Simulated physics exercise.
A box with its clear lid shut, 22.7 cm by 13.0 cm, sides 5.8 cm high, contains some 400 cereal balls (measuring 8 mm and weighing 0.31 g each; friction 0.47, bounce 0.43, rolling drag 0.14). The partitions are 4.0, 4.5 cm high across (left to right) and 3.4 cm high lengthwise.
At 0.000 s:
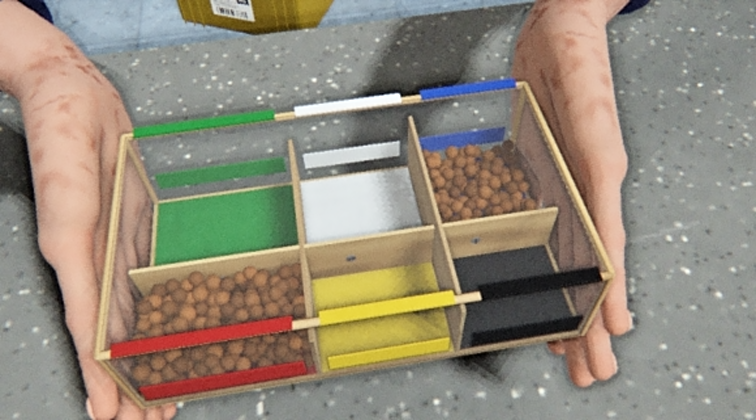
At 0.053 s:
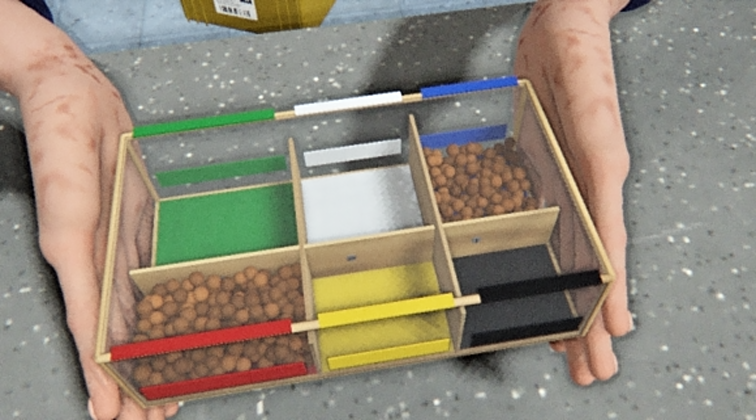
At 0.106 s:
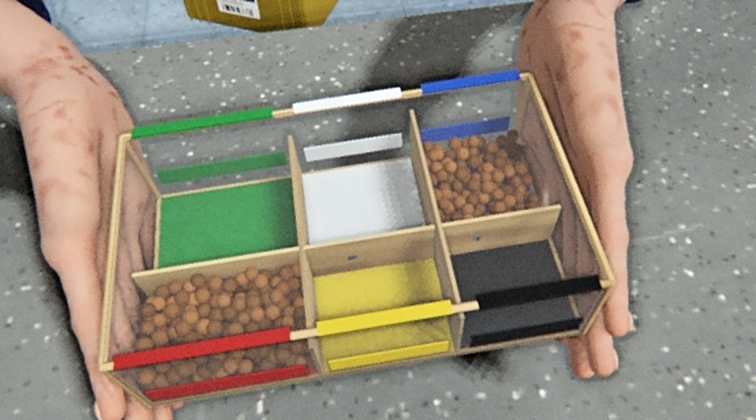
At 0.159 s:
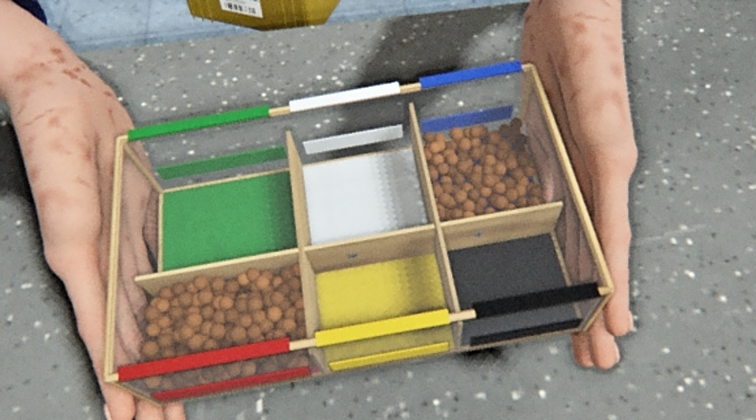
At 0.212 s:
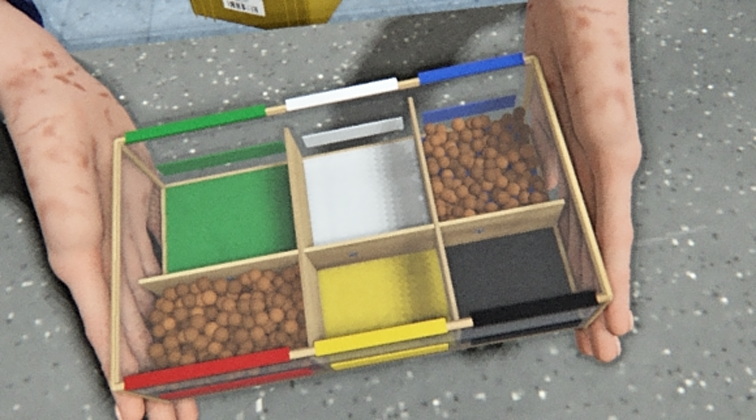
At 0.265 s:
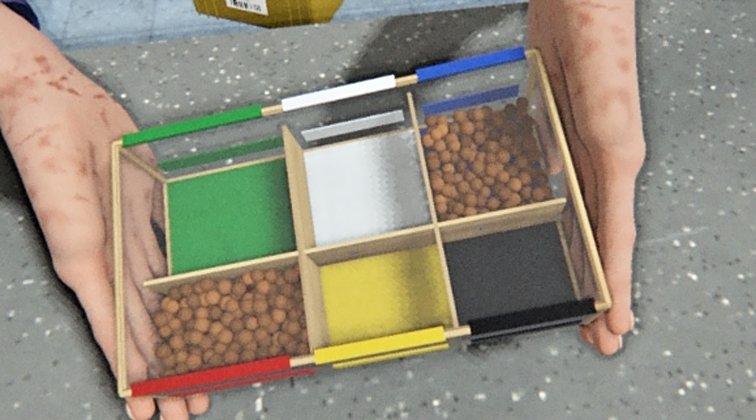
Two hands gradually tilt a clear-lidded box of brown balls in the blue and red compartments.
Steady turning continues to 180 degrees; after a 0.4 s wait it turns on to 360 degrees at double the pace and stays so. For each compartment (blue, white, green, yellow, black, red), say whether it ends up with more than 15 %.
Blue: More, white: More, green: More, yellow: Not more, black: Not more, red: Not more.
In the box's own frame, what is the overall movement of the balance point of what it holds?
About 6.0 centimetres.
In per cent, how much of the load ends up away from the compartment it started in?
Close to 65 in a hundred.
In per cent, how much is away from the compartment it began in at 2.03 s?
My estimate is about 40 percent at that moment.
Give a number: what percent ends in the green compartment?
Share: Approx. 30 %.
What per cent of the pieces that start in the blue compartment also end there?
Kept share: Approx. 90 per cent.
After 1.23 s, tilt 118 degrees; blue 15 %, yellow 5 %, black 15 %, red 65 %; middle of all pieces near (351, 244).
Then, at 2.03 s, tilt 180 degrees; green 5 %, yellow 10 %, black 20 %, red 60 %; middle of all pieces near (366, 178).
After 2.77 s, tilt 99 degrees; blue 30 %, white 30 %, green 35 %; middle of all pieces near (343, 271).
After 3.47 s, tilt 0 degrees; blue 35 %, white 35 %, green 30 %; middle of all pieces near (375, 184).
By 4.2 s all is still; blue 35 %, white 35 %, green 30 %, yellow 0 %, black 0 %, red 0 %.
